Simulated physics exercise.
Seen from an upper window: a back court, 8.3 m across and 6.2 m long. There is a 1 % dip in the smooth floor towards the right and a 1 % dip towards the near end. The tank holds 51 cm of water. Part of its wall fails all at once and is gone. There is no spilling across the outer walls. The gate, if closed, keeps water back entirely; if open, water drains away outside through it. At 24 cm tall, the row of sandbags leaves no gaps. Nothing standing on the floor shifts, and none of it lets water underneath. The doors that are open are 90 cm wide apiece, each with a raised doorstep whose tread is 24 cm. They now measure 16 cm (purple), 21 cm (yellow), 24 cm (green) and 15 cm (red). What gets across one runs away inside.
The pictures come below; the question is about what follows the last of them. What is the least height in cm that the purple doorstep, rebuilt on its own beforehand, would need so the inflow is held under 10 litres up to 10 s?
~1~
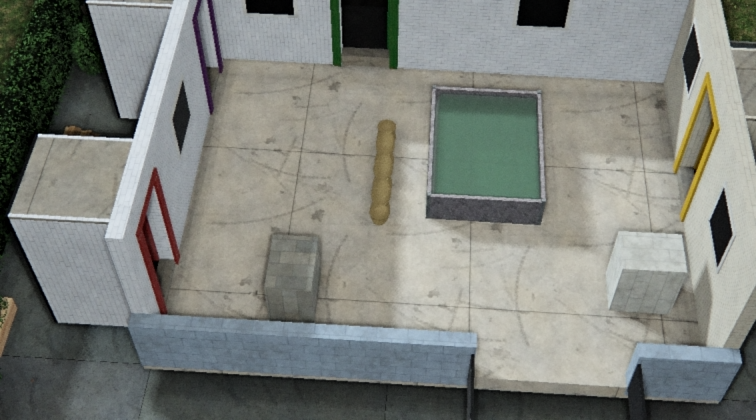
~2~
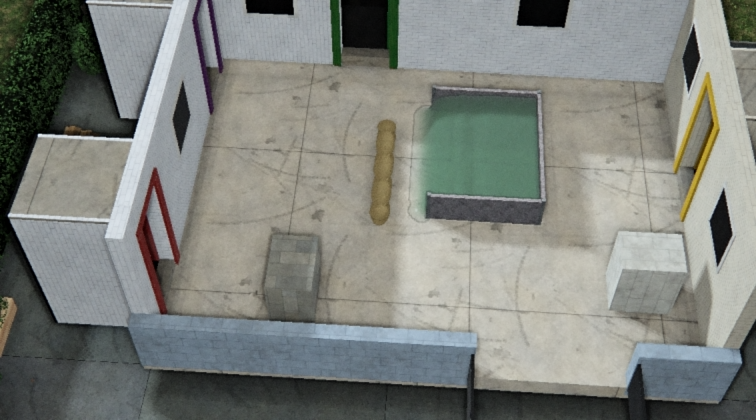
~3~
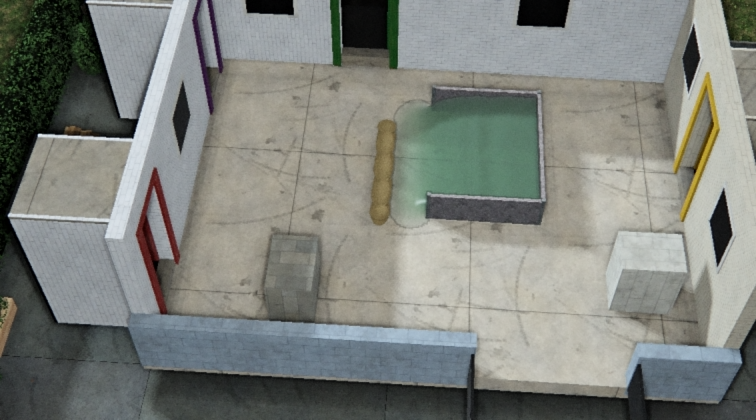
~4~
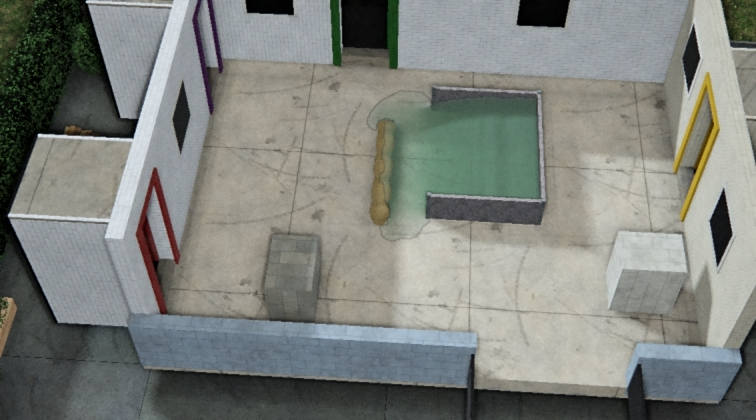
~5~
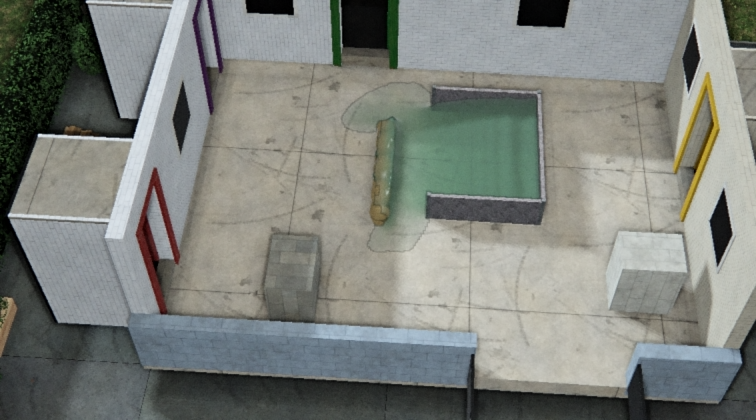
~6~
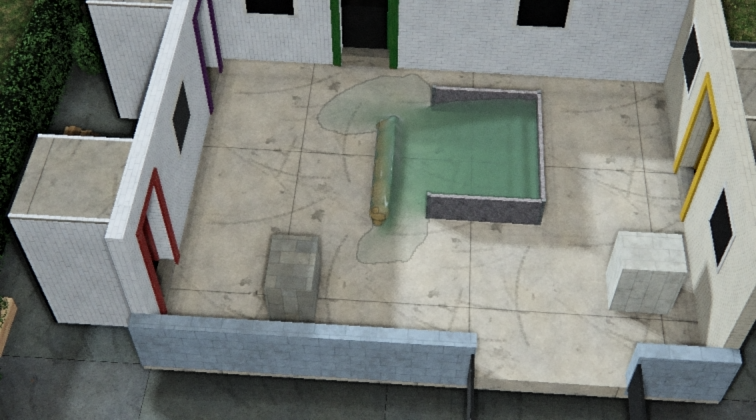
Around 15 cm would be enough.
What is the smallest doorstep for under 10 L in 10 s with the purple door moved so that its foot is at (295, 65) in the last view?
Roughly 7.0 cm.
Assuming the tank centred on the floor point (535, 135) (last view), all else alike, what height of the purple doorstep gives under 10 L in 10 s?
You'd need some 22 cm.
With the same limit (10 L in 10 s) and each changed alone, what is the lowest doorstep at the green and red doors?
About 16 cm at green and 6.5 cm at red.
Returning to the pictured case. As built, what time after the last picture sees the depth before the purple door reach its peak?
Some 2.0 s, more or less.
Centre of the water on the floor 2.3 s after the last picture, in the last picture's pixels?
My guess is close to (401, 170).
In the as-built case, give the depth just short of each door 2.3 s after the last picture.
Depths in cm - purple: 19, yellow: 0, green: 15, red: 0.
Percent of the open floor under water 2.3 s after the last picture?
Near 50 per cent of the open floor.
Then, 0.7 s after the last picture water covers 25 % of the floor, deepest (38 cm) near (396, 174); it has not reached the purple door.
Then, 2.3 s after the last picture water covers 50 % of the floor, deepest (21 cm) near (219, 81); 19 cm at the purple door, 2 litres in over its 16 cm doorstep.
Then, 9.3 s after the last picture water covers 80 % of the floor, deepest (10 cm) near (406, 183); 3 cm at the purple door, 8 litres in over its 16 cm doorstep.
At the purple door as built, the water peaked near 19 cm, 2.1 s after the last picture.
With a doorstep of 12.5 cm, 23 litres would have come in within the 10 s; with 17 cm, 5 litres. So under 10 litres takes about 15 cm.
